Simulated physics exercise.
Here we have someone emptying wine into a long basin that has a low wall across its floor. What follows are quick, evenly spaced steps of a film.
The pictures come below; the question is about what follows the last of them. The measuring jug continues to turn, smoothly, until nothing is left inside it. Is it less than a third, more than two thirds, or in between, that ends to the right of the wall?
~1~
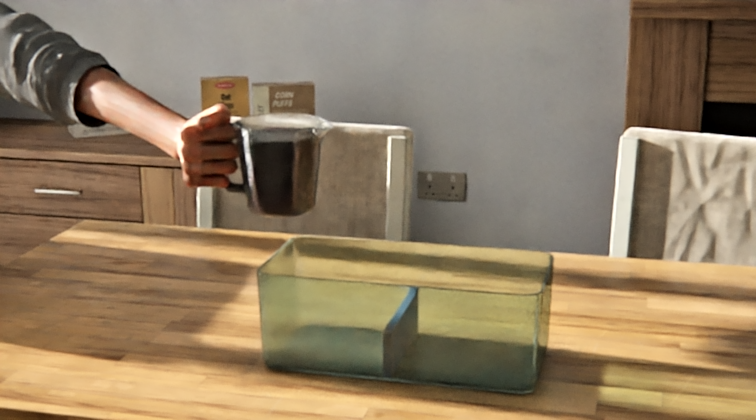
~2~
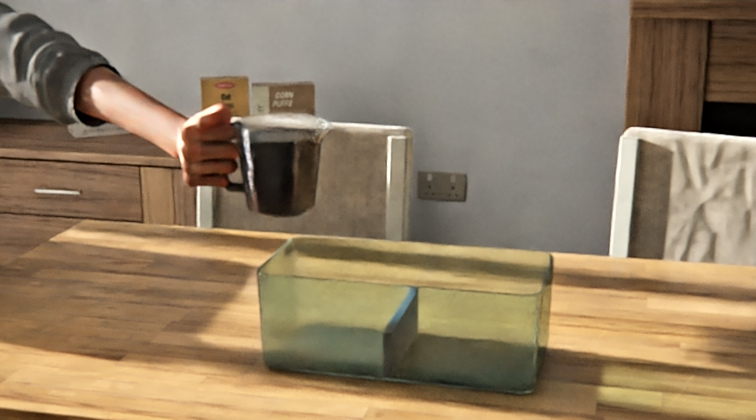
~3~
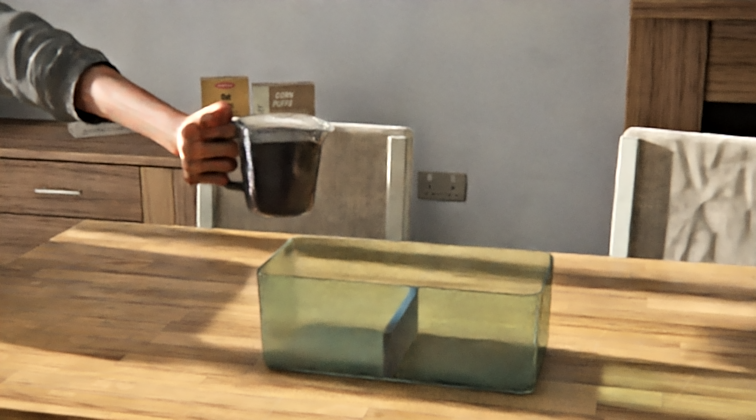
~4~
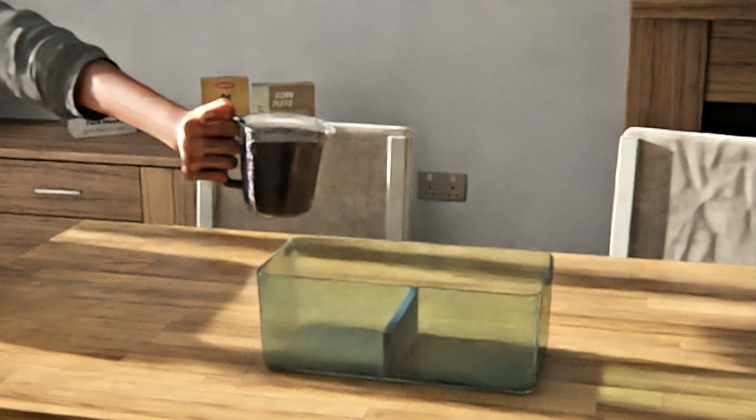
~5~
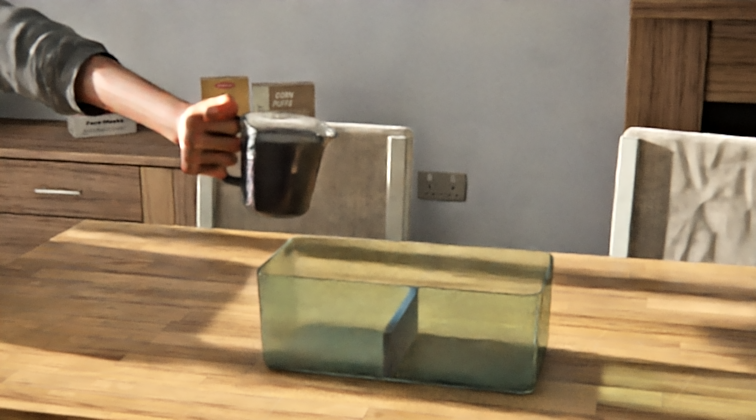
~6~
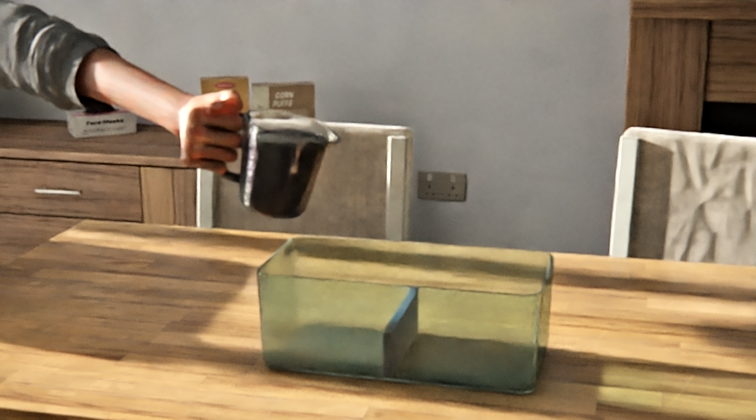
Lowest of three bands.
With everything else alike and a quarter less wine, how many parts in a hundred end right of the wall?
About 5 percent.
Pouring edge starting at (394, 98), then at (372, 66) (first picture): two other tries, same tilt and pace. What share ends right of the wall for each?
Roughly 95 % the first time and roughly 90 % the second.
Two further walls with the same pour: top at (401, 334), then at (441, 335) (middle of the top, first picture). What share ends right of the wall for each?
In turn some 25 and 10 in a hundred.
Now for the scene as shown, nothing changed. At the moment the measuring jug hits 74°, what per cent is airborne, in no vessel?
Something close to 20 percent of it.
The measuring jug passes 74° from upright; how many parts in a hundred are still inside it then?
Amount still in: Approx. 70 %.
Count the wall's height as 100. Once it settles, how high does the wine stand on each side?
40 left, 0 right, give or take.
A moment on, the measuring jug is tipped part way and 69 per cent is still to pour, 10 is left of the wall and 1 right of it.
Next, the measuring jug is tipped right over and 12 per cent is still to pour, 71 is left of the wall and 6 right of it.
Then the measuring jug is tipped right over and 0 per cent is still to pour, 91 is left of the wall and 8 right of it.
Later the measuring jug is tipped right over and 0 per cent is still to pour, 91 is left of the wall and 8 right of it.
At rest 91 per cent lies left of the wall, 8 right of it and 2 outside.
